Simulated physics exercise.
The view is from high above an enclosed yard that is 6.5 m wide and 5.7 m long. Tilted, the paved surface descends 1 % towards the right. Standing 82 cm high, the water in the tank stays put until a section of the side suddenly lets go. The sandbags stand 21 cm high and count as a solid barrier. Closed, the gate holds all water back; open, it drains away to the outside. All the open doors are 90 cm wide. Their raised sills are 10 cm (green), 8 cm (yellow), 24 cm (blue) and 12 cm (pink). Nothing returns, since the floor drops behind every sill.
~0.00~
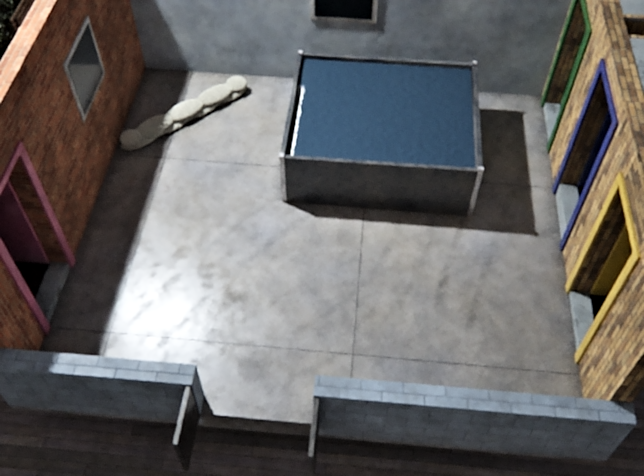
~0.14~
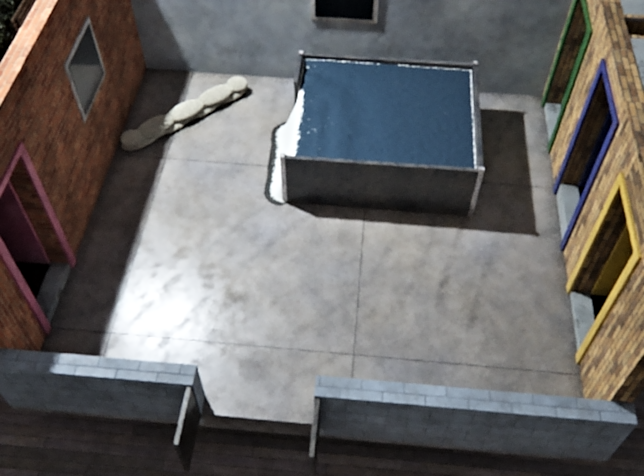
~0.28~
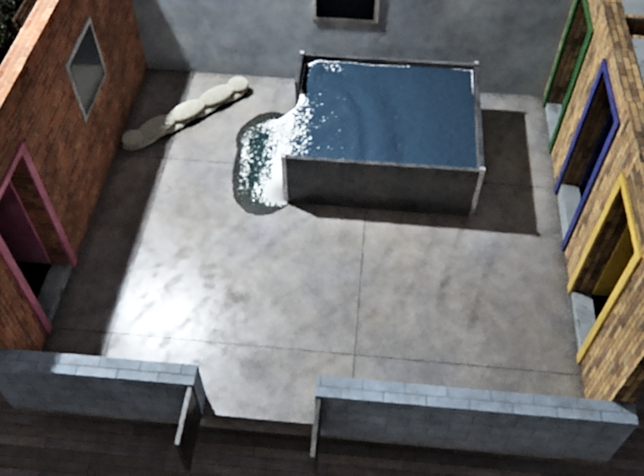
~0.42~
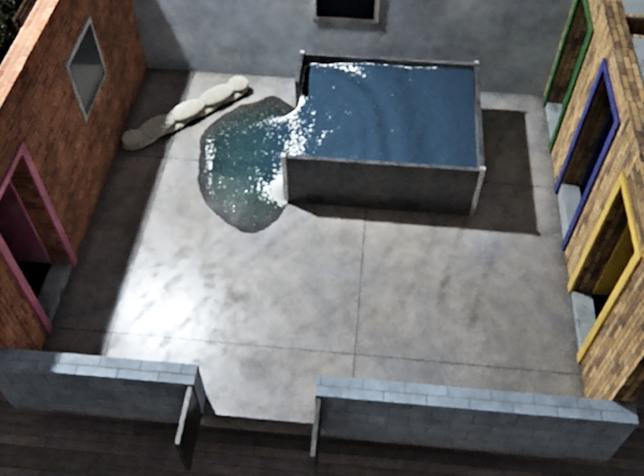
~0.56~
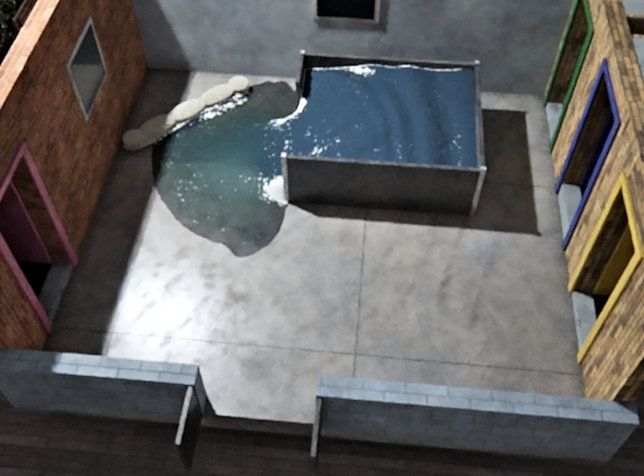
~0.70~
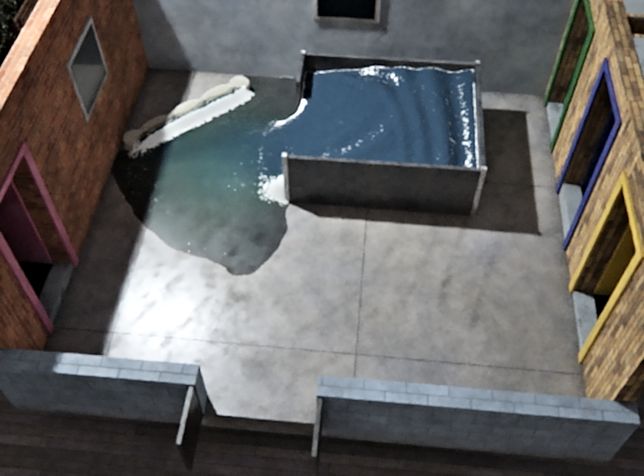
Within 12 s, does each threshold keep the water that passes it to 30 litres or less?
At the end, at the green door the amount will overshoot the limit; at the yellow door the amount will overshoot the limit; at the blue door the amount will not overshoot the limit; at the pink door the amount will overshoot the limit.
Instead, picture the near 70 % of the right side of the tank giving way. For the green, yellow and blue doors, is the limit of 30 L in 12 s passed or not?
Here's how it goes: Green exceeds it, yellow exceeds it, blue exceeds it.
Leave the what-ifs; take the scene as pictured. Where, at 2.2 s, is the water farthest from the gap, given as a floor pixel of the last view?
Roughly at pixel (34, 377).
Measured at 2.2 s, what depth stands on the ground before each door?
Green 0 cm, yellow 0 cm, blue 0 cm, pink 21 cm.
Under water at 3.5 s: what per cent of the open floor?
Roughly 60 % of the floor is wet.
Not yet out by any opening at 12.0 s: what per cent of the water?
Around 80 percent of the water.
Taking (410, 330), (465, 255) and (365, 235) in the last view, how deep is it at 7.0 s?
4, 3 and 3 cm.
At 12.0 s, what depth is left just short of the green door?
The depth there is near 14.5 cm.
After 1.4 s water covers 30 % of the floor and is deepest (54 cm) near (110, 176); green door not reached, yellow door not reached, blue door not reached, pink door 5 cm at the sill, 0 L in.
After 2.2 s water covers 40 % of the floor and is deepest (63 cm) near (34, 377); green door not reached, yellow door not reached, blue door not reached, pink door 21 cm at the sill, 8 L in.
After 3.5 s water covers 60 % of the floor and is deepest (40 cm) near (34, 377); green door not reached, yellow door not reached, blue door not reached, pink door 17 cm at the sill, 33 L in.
After 7.0 s water covers 95 % of the floor and is deepest (20 cm) near (34, 377); green door 12 cm at the sill, 35 L in, yellow door 16 cm at the sill, 78 L in, blue door 14 cm at the sill, 0 L in, pink door 18 cm at the sill, 123 L in.
After 12.0 s water covers 95 % of the floor and is deepest (19 cm) near (548, 115); green door 15 cm at the sill, 121 L in, yellow door 16 cm at the sill, 222 L in, blue door 15 cm at the sill, 0 L in, pink door 7 cm at the sill, 139 L in.
